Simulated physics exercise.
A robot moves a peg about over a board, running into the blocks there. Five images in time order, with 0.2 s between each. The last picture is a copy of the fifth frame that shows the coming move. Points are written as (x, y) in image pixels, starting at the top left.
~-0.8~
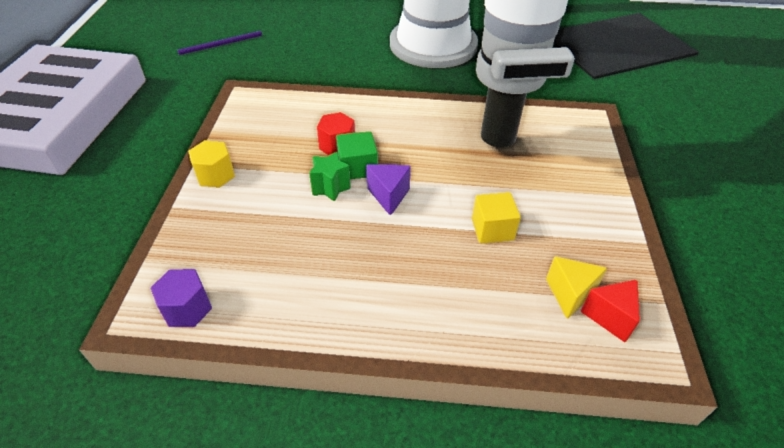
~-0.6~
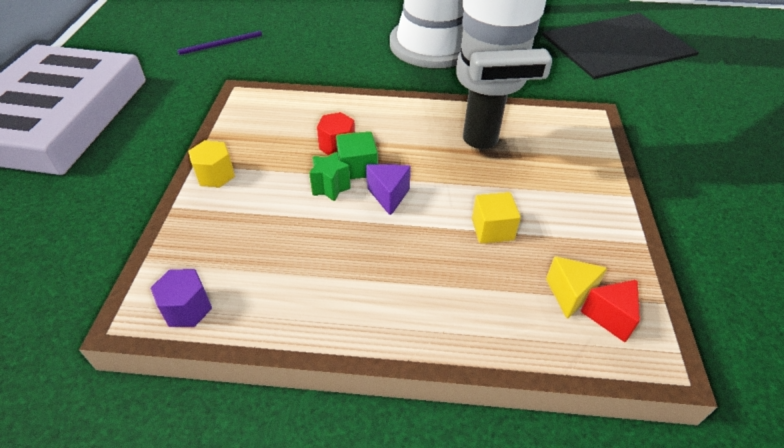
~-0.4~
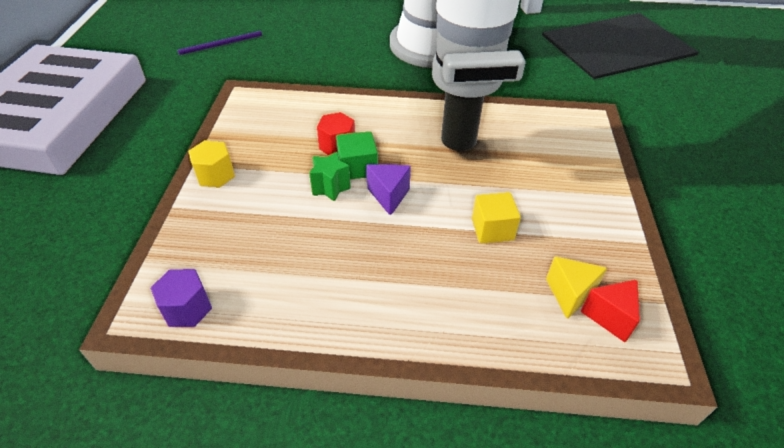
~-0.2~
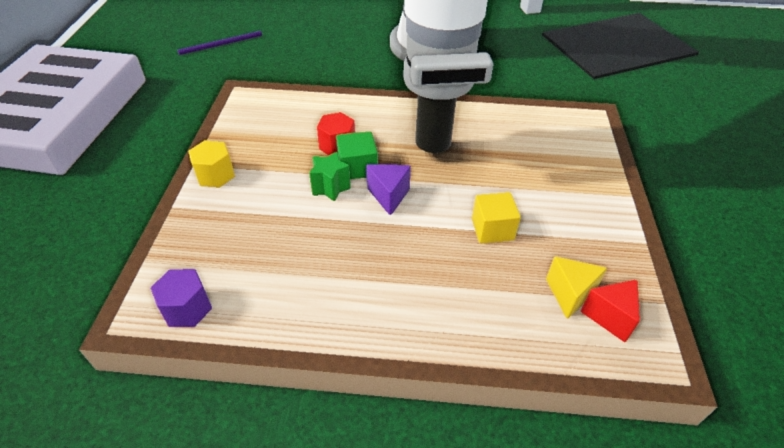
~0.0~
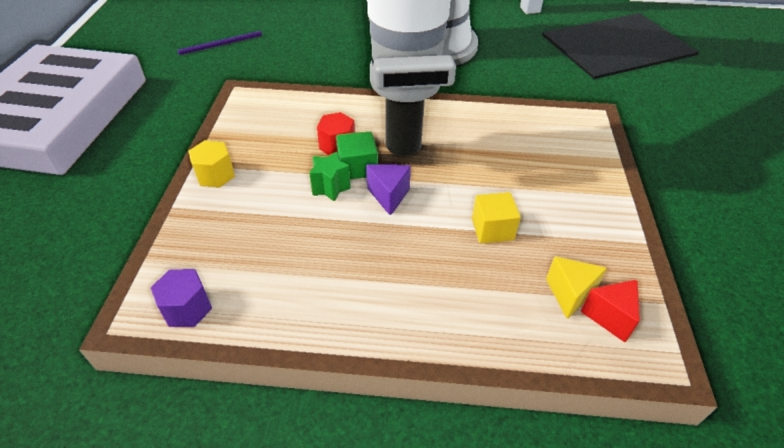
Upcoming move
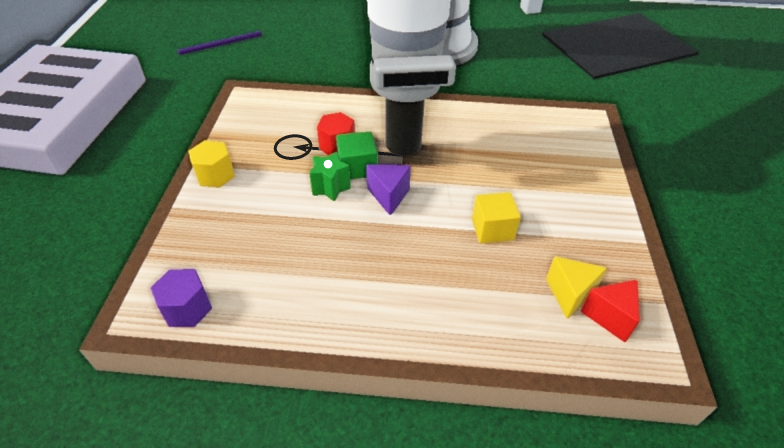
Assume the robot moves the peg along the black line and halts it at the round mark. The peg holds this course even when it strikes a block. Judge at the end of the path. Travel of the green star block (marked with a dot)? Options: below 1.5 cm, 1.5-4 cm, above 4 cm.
It goes 1.5 to 4 cm.
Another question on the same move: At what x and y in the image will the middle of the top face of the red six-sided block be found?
Its top middle: (267, 108).
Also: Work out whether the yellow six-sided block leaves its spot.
That one stays where it is.
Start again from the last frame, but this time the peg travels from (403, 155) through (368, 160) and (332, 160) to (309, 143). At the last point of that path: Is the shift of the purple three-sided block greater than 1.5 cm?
No, it doesn't check out.
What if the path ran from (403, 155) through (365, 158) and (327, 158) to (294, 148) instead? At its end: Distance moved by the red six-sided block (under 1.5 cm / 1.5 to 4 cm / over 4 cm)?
Over 4 cm.
Drawn move, from (403, 155) to (293, 147); the dot is on the green star block.
On the path given first. One third of the way, peg (364, 142); green star block (320, 169), turned 20° anticlockwise; red six-sided block (332, 121); green square block (339, 147), turned 35° anticlockwise.
Two thirds of the way, peg (328, 139); green star block (315, 175), turned 50° anticlockwise; red six-sided block (298, 115), turned 30° clockwise; green square block (314, 149), turned 75° anticlockwise.
At the end, peg (291, 136); yellow six-sided block still; green star block (315, 175), turned 50° anticlockwise; red six-sided block (267, 108), turned 55° clockwise; green square block (313, 149), turned 80° anticlockwise; purple three-sided block still.
